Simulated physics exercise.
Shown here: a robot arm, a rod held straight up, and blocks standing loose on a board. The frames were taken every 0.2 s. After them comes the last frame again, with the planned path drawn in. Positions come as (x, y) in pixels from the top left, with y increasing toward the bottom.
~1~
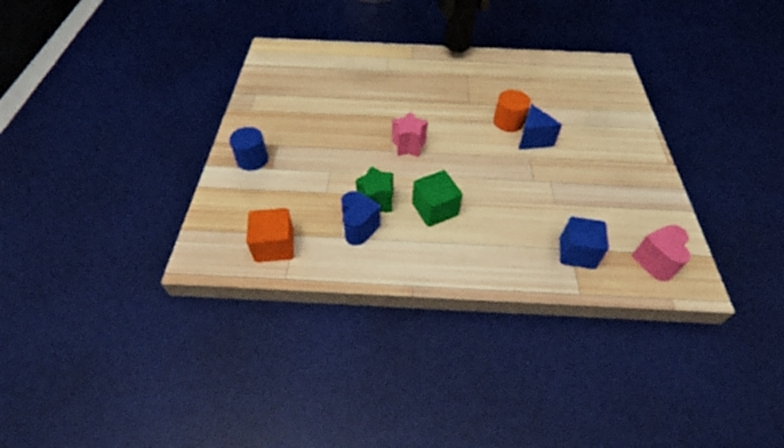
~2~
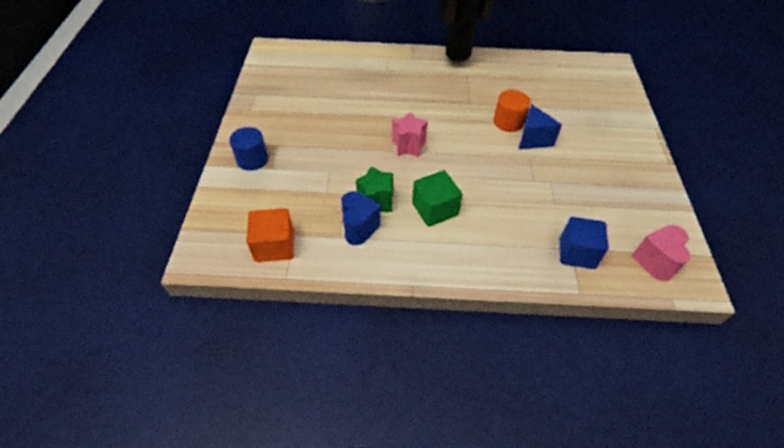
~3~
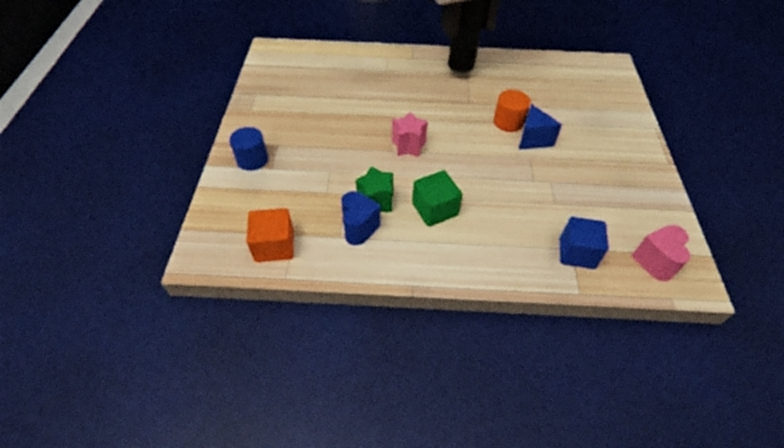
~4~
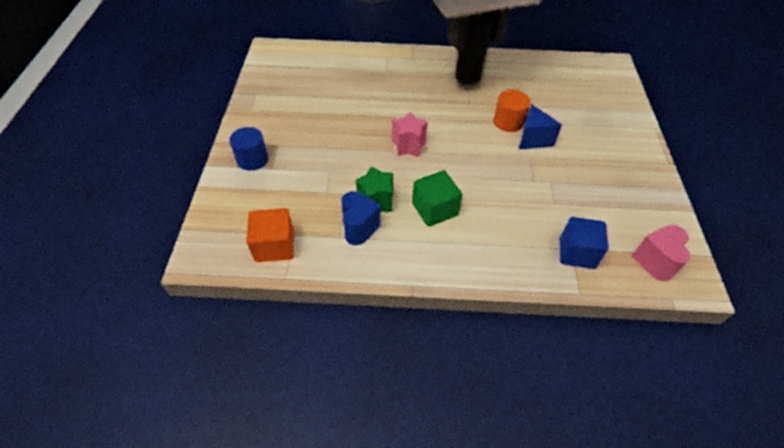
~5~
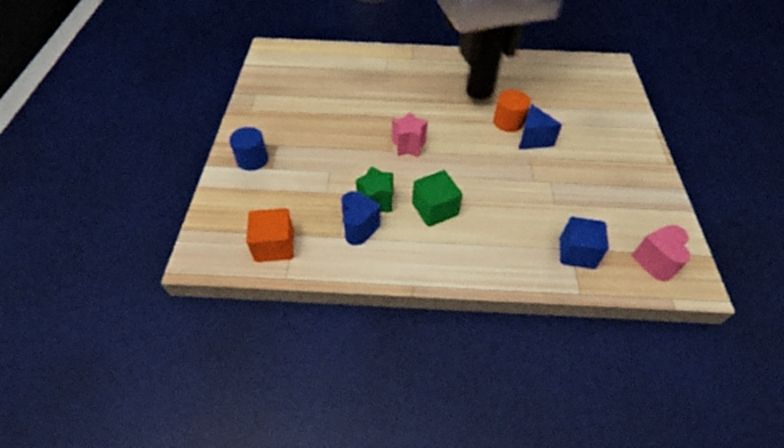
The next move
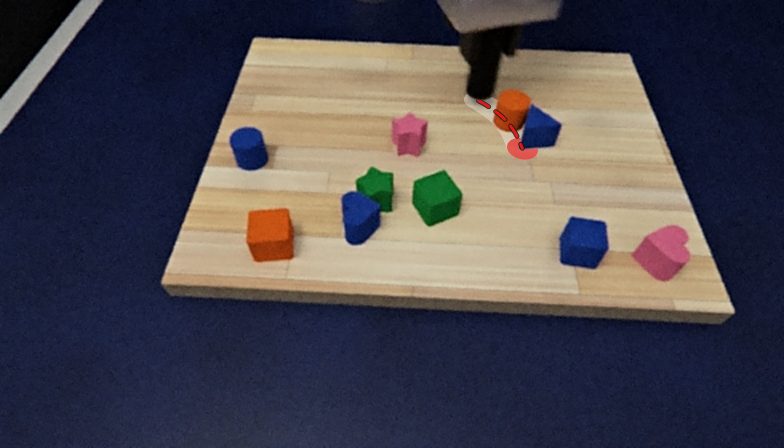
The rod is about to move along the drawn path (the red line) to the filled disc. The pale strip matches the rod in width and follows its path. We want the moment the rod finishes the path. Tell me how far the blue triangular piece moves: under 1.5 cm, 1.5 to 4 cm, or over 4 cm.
Band: Over 4 cm.
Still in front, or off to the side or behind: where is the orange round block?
The block gets away.
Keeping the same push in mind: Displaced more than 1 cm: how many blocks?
This push will displace two blocks.
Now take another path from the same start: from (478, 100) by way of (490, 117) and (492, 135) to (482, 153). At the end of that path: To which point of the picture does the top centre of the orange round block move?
At pixel (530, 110).
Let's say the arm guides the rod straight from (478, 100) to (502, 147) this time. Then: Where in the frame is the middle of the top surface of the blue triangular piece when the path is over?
It is going to be at (560, 124).
The drawn path runs from (478, 100) through (498, 113) and (513, 130) to (522, 149).
The first path, step by step. One third of the way, rod at (501, 105); orange round block at (529, 107); blue triangular piece at (549, 123), turned 35° clockwise.
Two thirds of the way, rod at (516, 121); orange round block at (550, 119); blue triangular piece at (571, 136), turned 50° clockwise.
At the end, rod at (525, 140); orange round block at (563, 130); blue triangular piece at (588, 146), turned 45° clockwise.
